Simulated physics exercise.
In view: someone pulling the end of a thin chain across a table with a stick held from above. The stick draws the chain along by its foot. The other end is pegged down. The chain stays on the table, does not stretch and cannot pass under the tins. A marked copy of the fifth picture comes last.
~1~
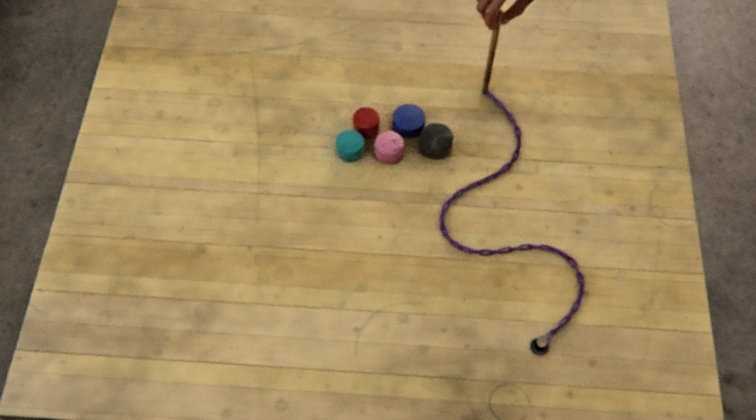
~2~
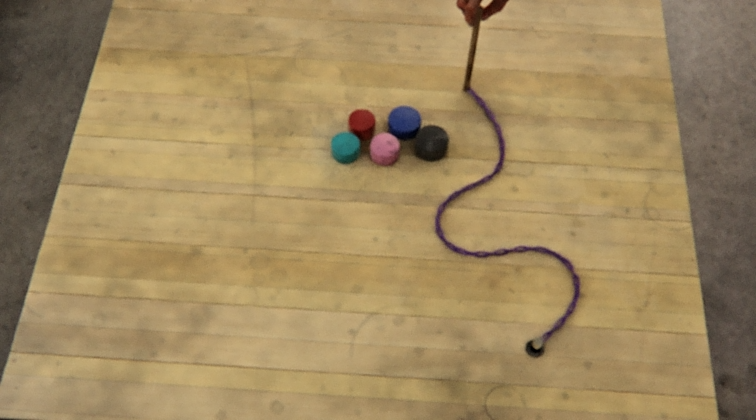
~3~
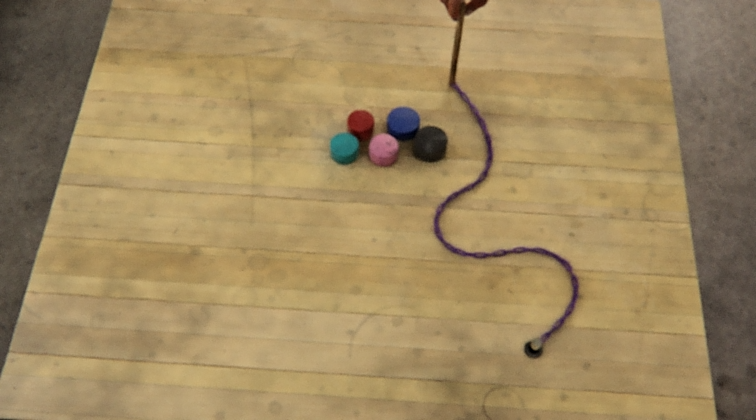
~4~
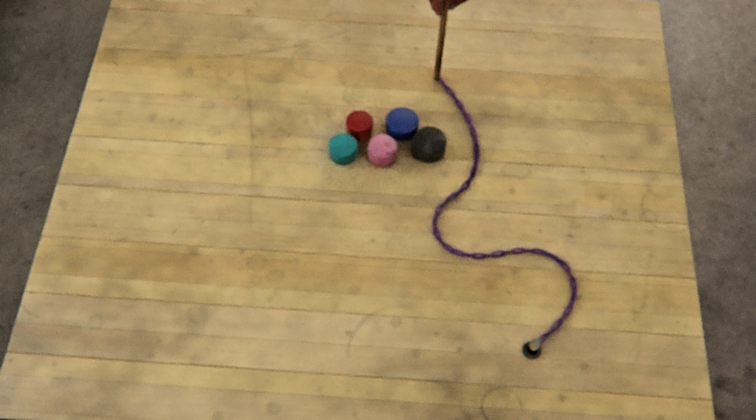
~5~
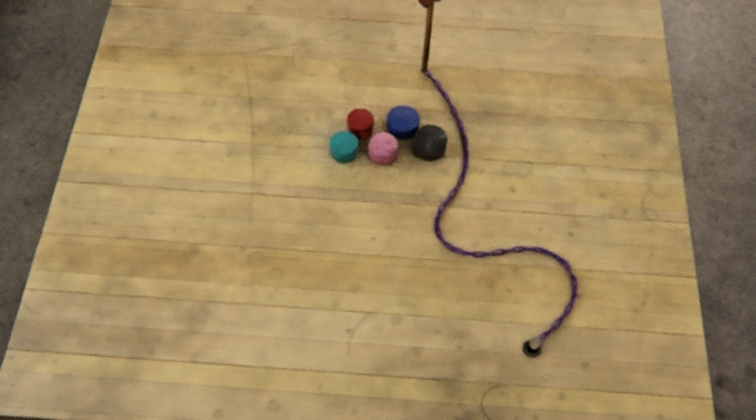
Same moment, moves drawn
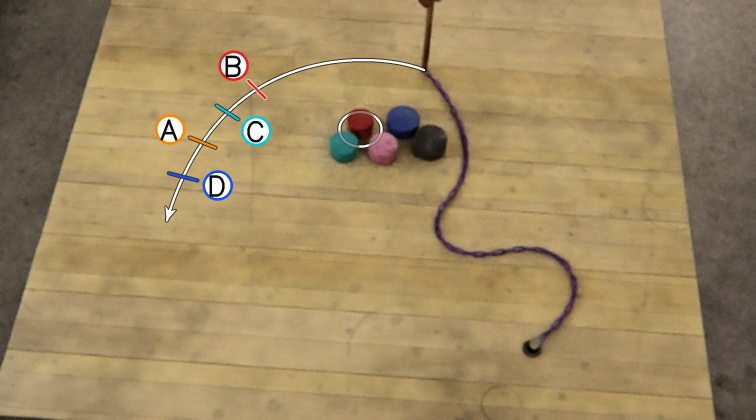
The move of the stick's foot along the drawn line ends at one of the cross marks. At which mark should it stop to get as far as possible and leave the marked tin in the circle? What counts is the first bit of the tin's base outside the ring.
All is well up to C.
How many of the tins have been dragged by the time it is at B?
The count is none.
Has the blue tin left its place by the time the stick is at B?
By then, no.
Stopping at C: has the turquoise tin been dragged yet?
By then, no.
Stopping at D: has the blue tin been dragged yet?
By then, yes.
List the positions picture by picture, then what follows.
In the first frame, pink tin (389, 148); red tin (366, 123); blue tin (409, 121).
In the second frame, blue tin (404, 123); black tin (432, 143).
In the third frame, turquoise tin (344, 149); peg (535, 346).
In the fourth frame, pink tin (382, 151); red tin (360, 126).
In the fifth frame, blue tin (403, 122); black tin (430, 143); turquoise tin (344, 147).
On the copy, A at (202, 143); B at (257, 89); C at (228, 113); D at (183, 177); the ring at (360, 129); the route from (424, 70) via (260, 87) to (167, 221).
On C. First, foot of the stick (351, 61); red tin (360, 124).
Then, foot of the stick (279, 78); red tin (360, 124).
Finally, foot of the stick (228, 113); pink tin (377, 157); red tin (360, 124); blue tin (390, 135); black tin (413, 154); the red tin is still in its ring.
By contrast, A drags the ringed tin to (348, 137); B is safe but short; D drags the ringed tin to (336, 153).
